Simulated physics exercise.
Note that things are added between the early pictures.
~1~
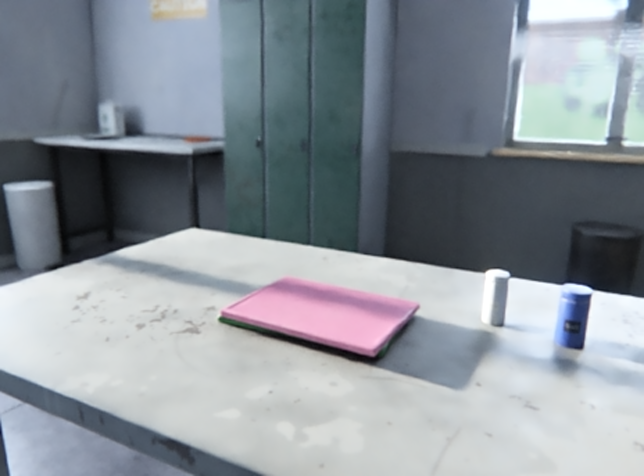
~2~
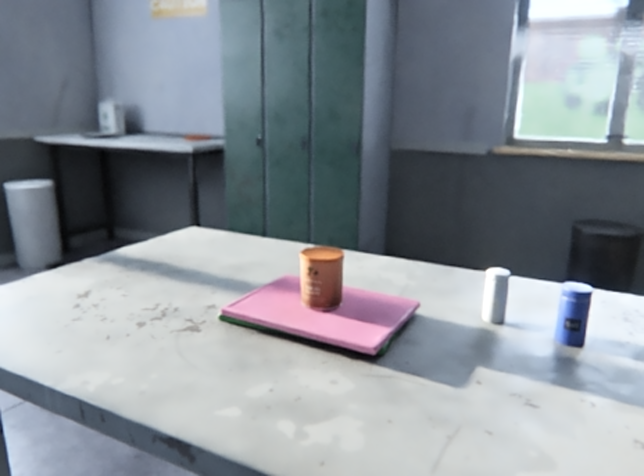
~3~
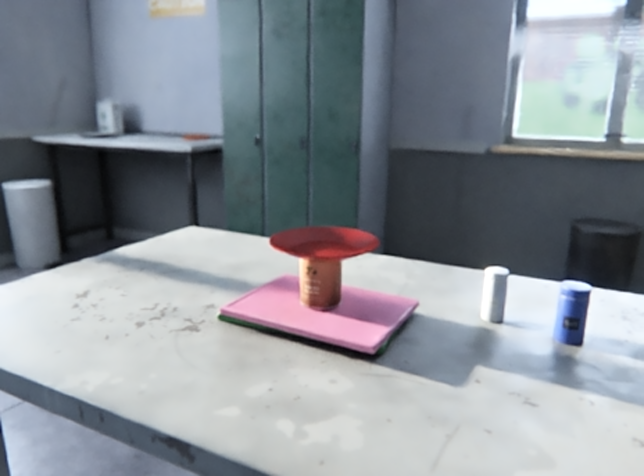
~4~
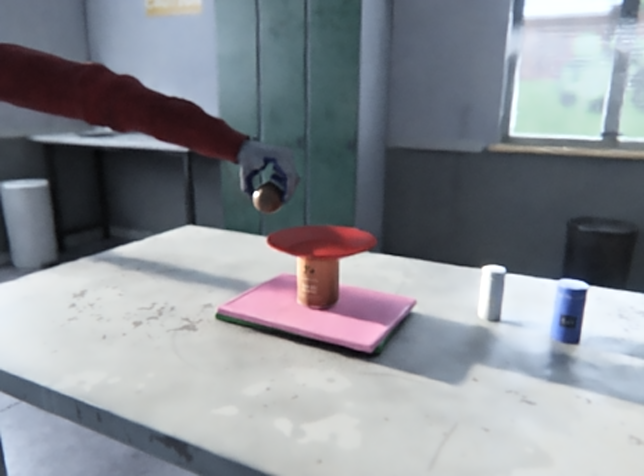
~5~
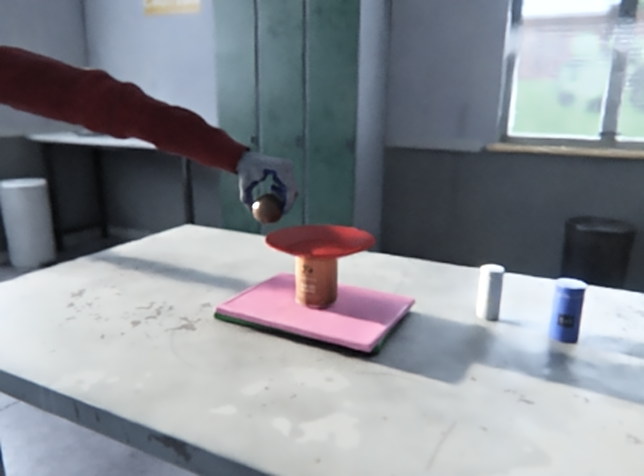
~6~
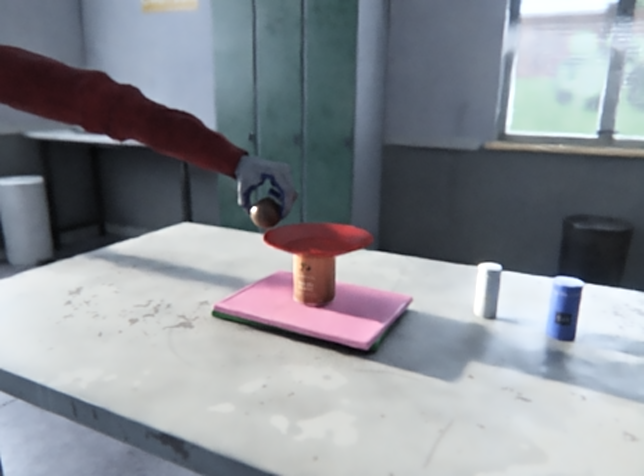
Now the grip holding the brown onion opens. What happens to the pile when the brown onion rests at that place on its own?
The pile tumbles down.
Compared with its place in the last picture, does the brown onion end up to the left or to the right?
Leftward.
Then, 0.40 s on from there, brown onion now fallen.
Then, 0.50 s on from there, things are still on the move.
Then, 1.60 s on from there, nothing new.
In the end, fallen, brown onion; the other 6 unmoved. At the end, from the last picture's camera, brown onion near (225, 279). The pile loses its balance.
